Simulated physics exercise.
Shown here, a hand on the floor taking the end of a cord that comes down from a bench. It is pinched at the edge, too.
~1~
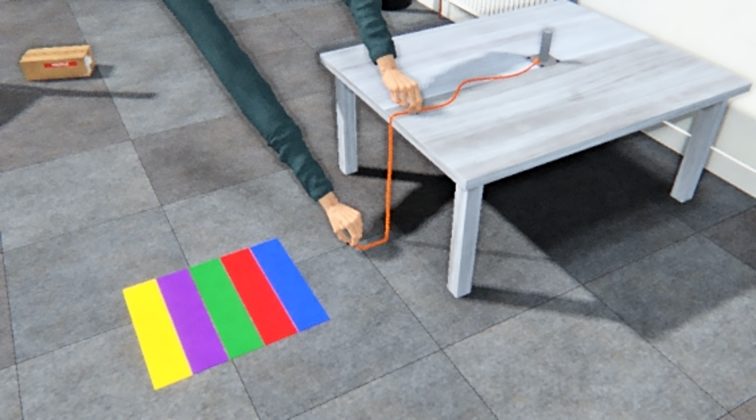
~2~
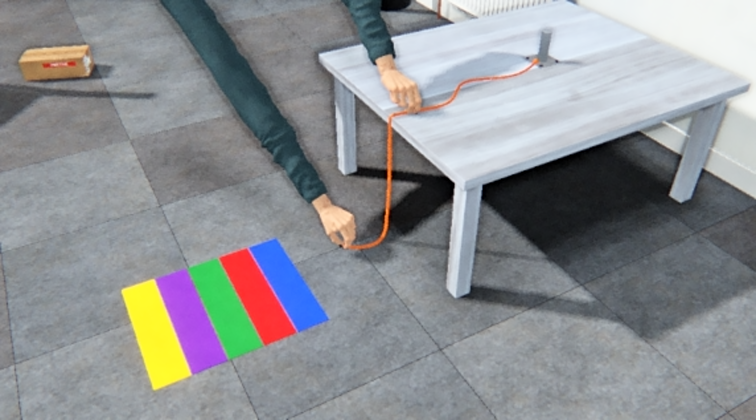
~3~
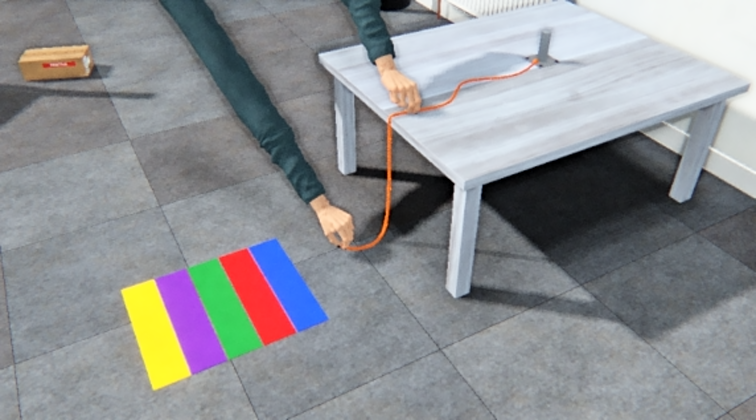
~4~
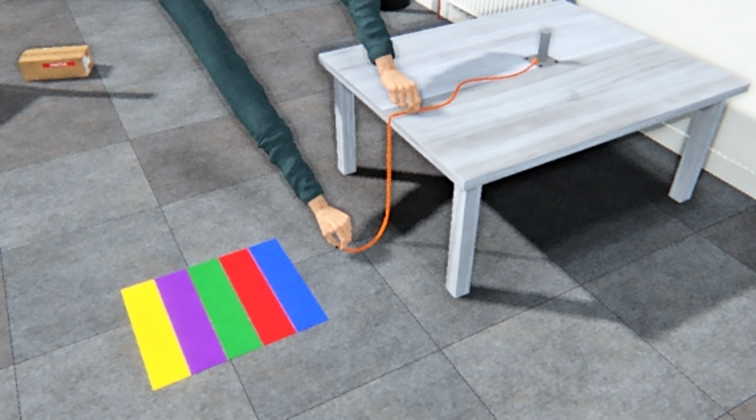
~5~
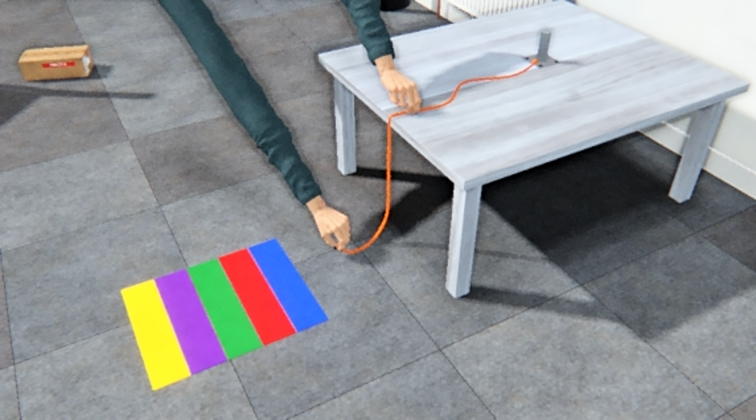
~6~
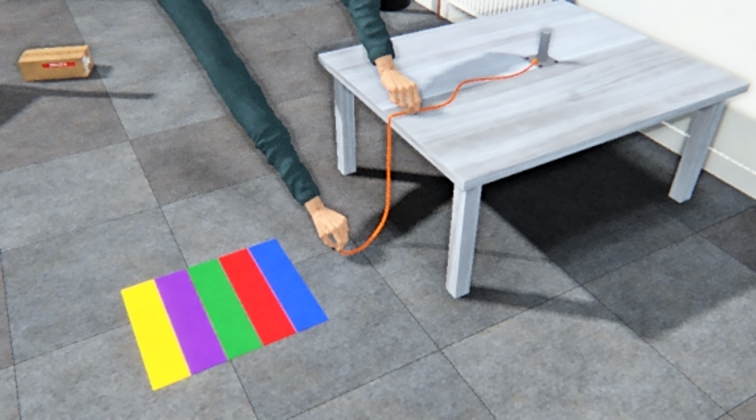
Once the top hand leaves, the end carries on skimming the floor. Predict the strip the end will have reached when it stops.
I would say the red strip.
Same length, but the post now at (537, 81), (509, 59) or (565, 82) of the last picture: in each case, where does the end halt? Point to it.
Roughly (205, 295), (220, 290) and (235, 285), try by try.
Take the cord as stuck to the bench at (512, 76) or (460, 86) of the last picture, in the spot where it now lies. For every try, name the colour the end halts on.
First try red, second try red.
Soon after, end near (302, 261); short of the strips.
After that, end near (270, 273); over blue.
At the stop, end near (250, 279); over red. It halts on the red strip.
